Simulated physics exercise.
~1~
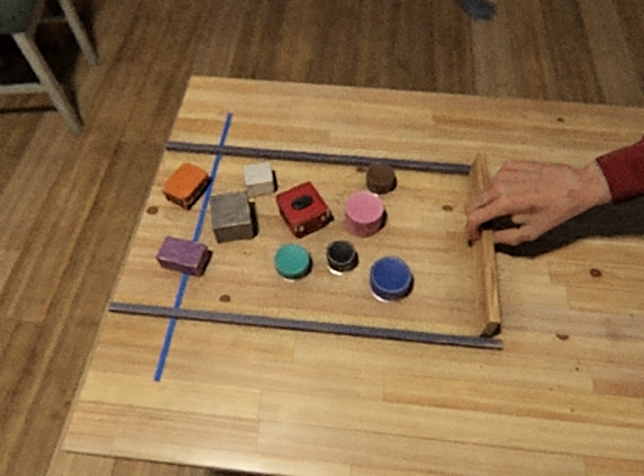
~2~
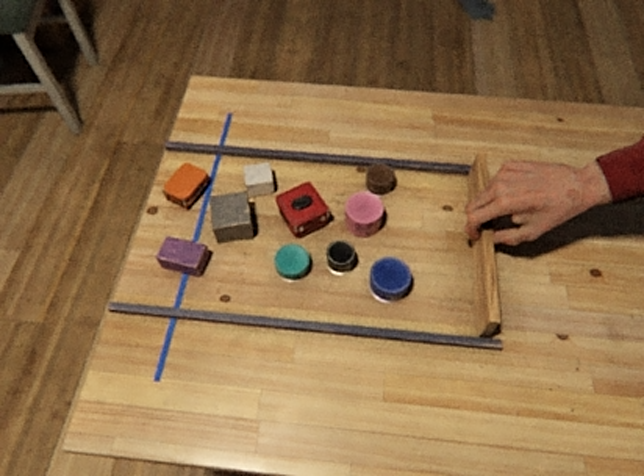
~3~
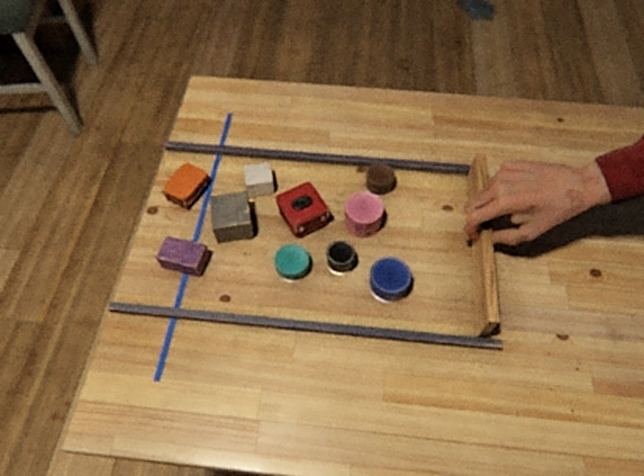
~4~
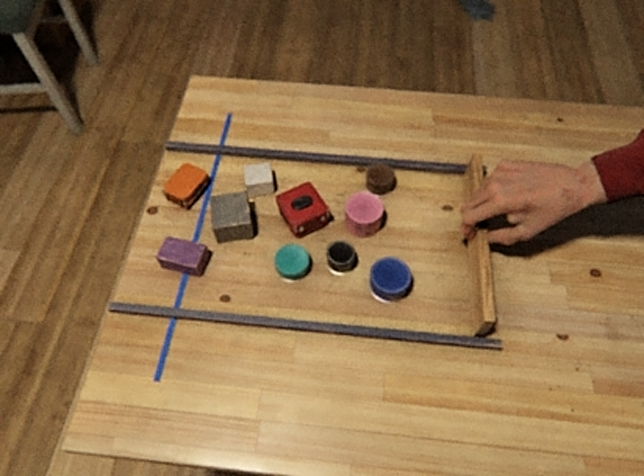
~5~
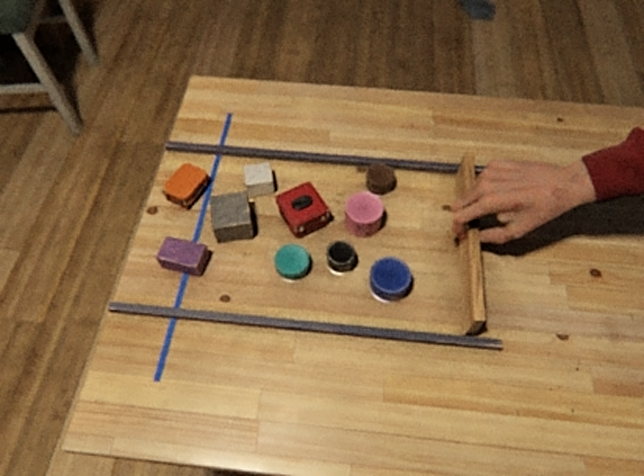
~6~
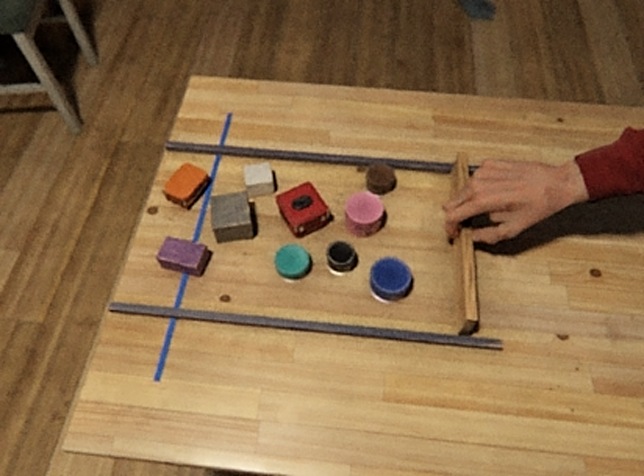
A hand slides a wooden board slightly left towards colourful blocks and pots on a table.
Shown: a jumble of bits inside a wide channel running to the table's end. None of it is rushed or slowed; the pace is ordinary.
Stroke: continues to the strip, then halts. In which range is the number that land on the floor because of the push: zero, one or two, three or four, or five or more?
I predict exactly one or two will slip off.
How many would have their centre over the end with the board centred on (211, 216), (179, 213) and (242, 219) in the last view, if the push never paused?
1, 4 and 0.
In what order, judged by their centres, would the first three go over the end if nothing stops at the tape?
The order is the grey block, then the orange case, then the purple block.
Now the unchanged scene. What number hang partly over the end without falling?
Overhanging ones - 2.
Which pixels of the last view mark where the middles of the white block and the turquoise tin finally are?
First: About (180, 175); second: About (153, 241).
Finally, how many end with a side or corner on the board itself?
It's 4.
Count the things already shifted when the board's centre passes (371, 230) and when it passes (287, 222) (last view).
Tally at point one: 4; at point two: 8.
Soon after, none off yet; orange case at rest near (187, 186); purple block at rest near (184, 257); grey block at rest near (232, 217).
In the end, the number that fall off is one or two; gone, grey block and orange case.
